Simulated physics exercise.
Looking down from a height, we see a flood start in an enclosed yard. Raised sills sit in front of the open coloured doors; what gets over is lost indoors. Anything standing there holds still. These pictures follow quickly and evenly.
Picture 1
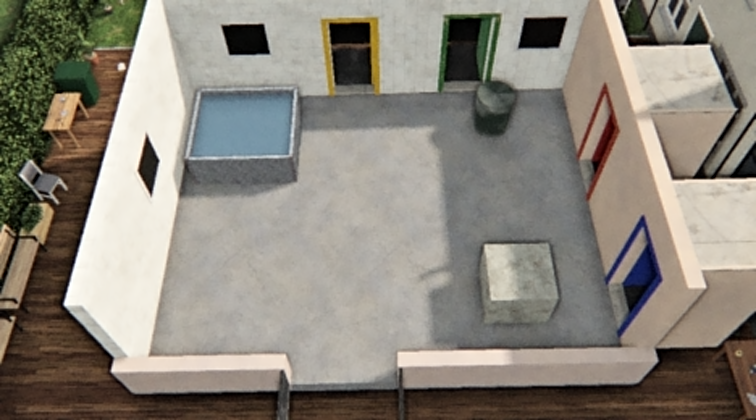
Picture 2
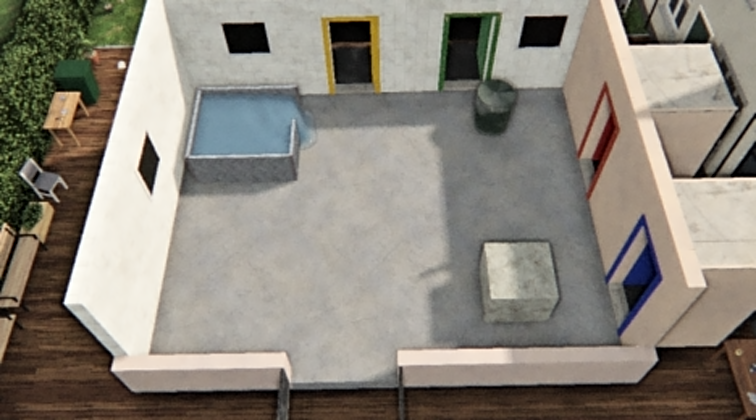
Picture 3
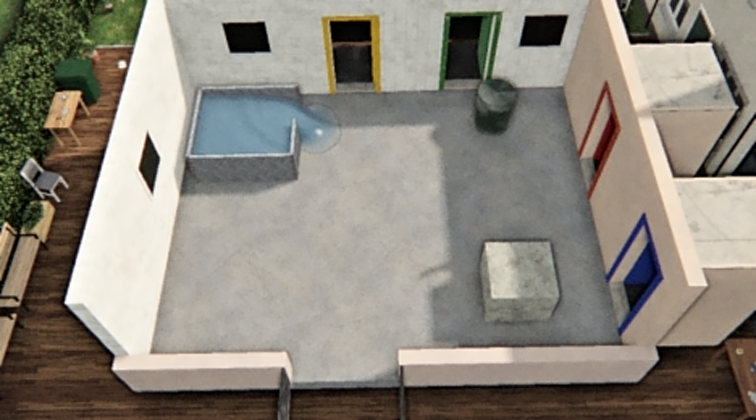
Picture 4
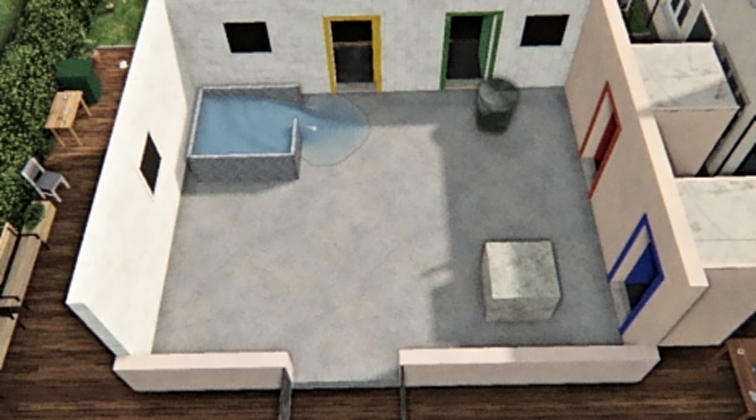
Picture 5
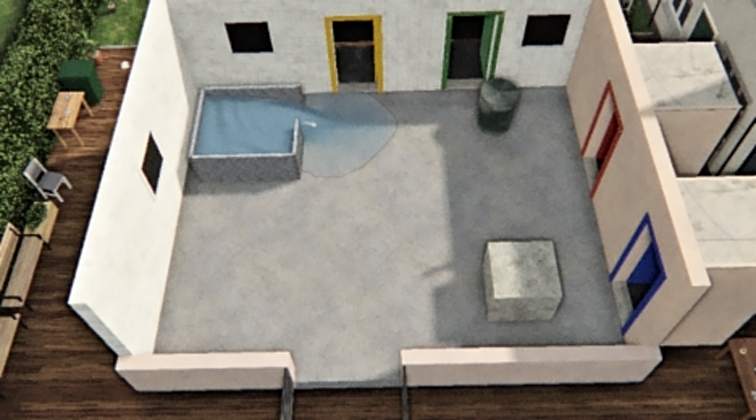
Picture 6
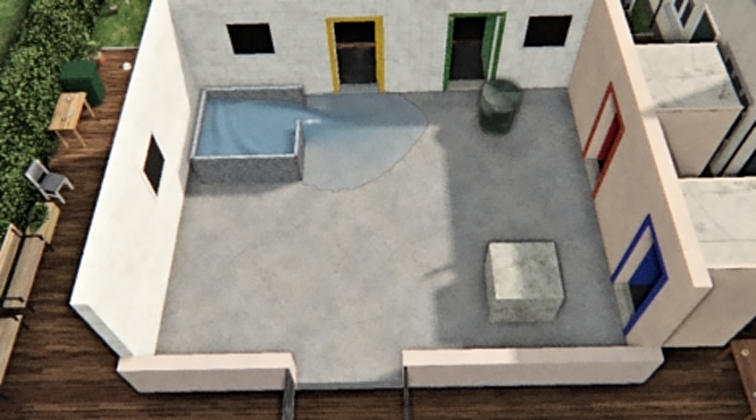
At first, a full water tank stands still in the back left corner of a walled yard with coloured doors, a barrel and a pale block. Then water pours through a gap in its right side and spreads rightward across the grey floor in a widening, rounded sheet, passing in front of the yellow door.
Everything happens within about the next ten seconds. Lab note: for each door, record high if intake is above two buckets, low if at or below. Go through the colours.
Yellow door: High; red door: High; green door: High; blue door: High.
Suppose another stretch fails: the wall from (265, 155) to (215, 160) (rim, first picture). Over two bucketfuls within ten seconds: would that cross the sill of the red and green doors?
Check - red: Comes out below; green: Comes out below.
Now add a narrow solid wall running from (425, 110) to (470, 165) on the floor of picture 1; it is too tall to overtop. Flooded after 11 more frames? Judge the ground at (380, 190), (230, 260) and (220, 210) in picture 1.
Results in order: Swamped / bone-dry / bone-dry.
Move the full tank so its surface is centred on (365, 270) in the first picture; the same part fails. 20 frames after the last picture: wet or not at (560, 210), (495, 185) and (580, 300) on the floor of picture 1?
Check in sequence: Soaked through, soaked through, soaked through.
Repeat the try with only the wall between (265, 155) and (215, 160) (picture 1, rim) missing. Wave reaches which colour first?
Earliest is the blue one.
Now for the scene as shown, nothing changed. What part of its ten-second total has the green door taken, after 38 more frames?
Close to 65 out of every hundred.
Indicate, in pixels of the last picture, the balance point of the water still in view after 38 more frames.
I'd put it at around (420, 177).
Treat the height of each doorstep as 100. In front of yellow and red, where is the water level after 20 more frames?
Near 250 and 250 per cent, in that order.
A moment on, water covers 20 % of the floor; the yellow door over two buckets in, the red door not reached, the green door wet at the sill, nothing in, the blue door not reached.
Next, water covers 35 % of the floor; the yellow door far over two buckets in, the red door not reached, the green door under two buckets in, the blue door not reached.
Then, water covers 45 % of the floor; the yellow door far over two buckets in, the red door over two buckets in, the green door under two buckets in, the blue door not reached.
Later, water covers 50 % of the floor; the yellow door far over two buckets in, the red door over two buckets in, the green door over two buckets in, the blue door under two buckets in.
In the end, water covers 90 % of the floor; the yellow door far over two buckets in, the red door over two buckets in, the green door over two buckets in, the blue door over two buckets in.
